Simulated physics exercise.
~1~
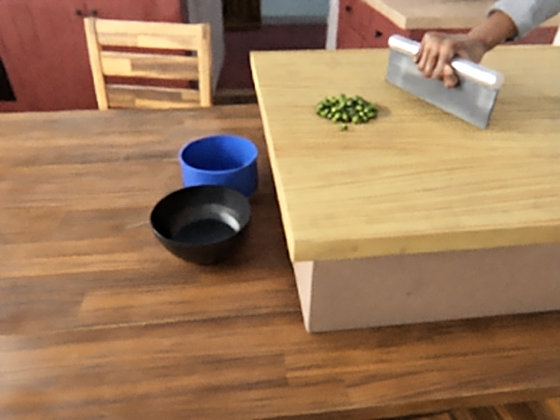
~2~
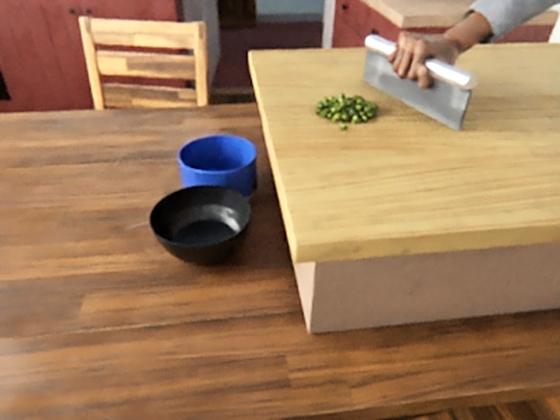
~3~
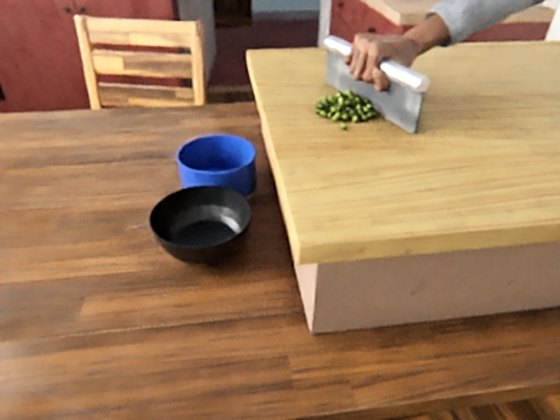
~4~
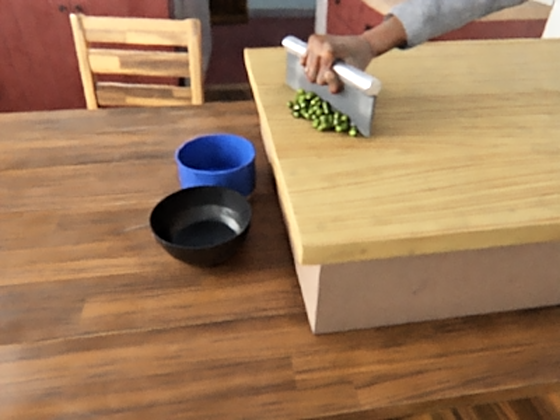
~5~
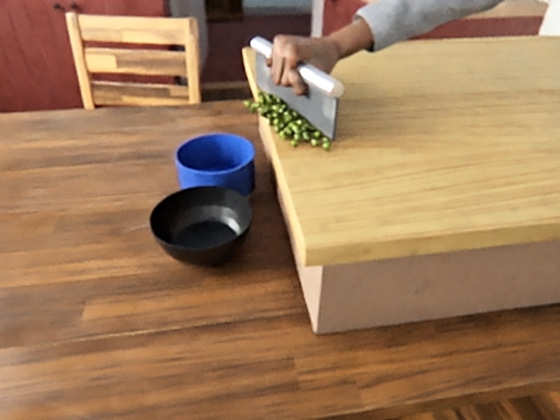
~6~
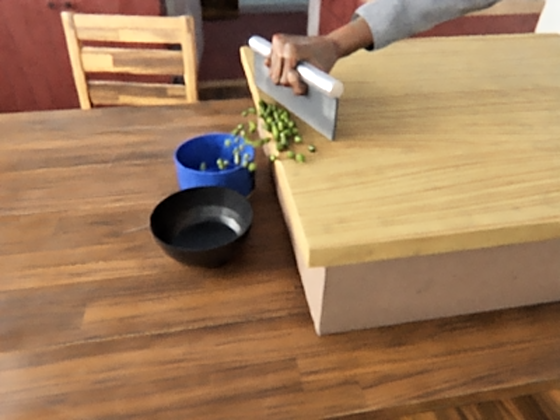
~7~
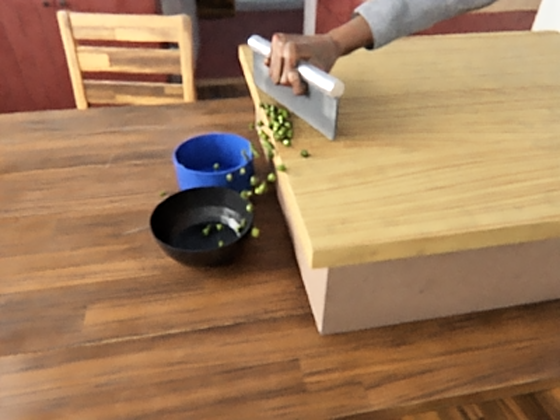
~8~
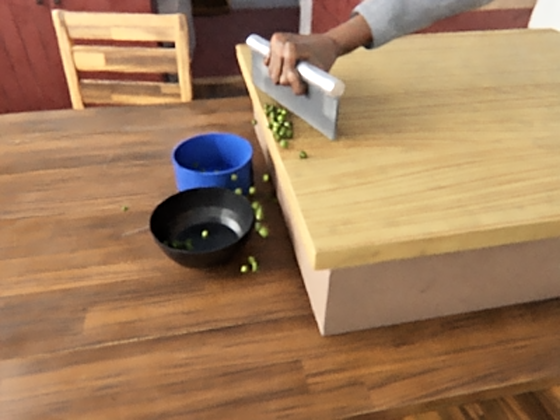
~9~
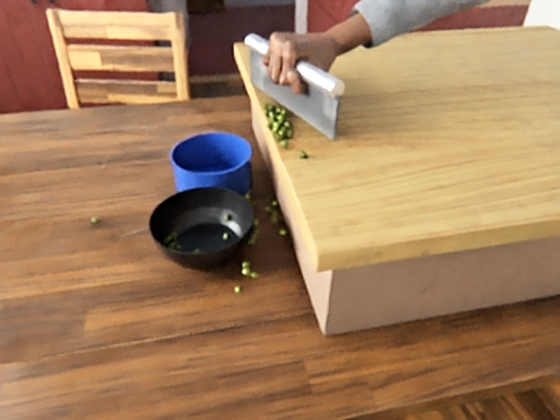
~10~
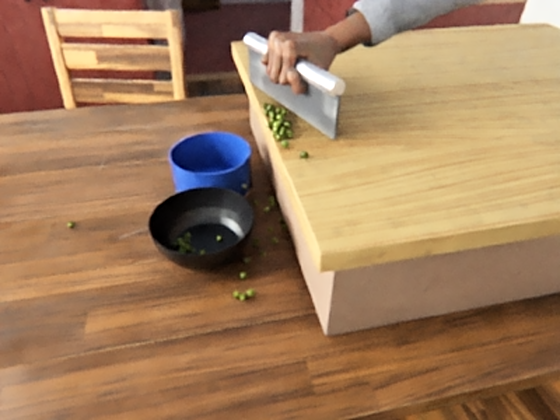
On a wooden table, a hand slides a metal scraper left across a raised board, pushing small green pieces over its edge toward a blue pot and a black bowl; some land in each, others scatter on the table, and a small cluster stays on the board beside the halted scraper.
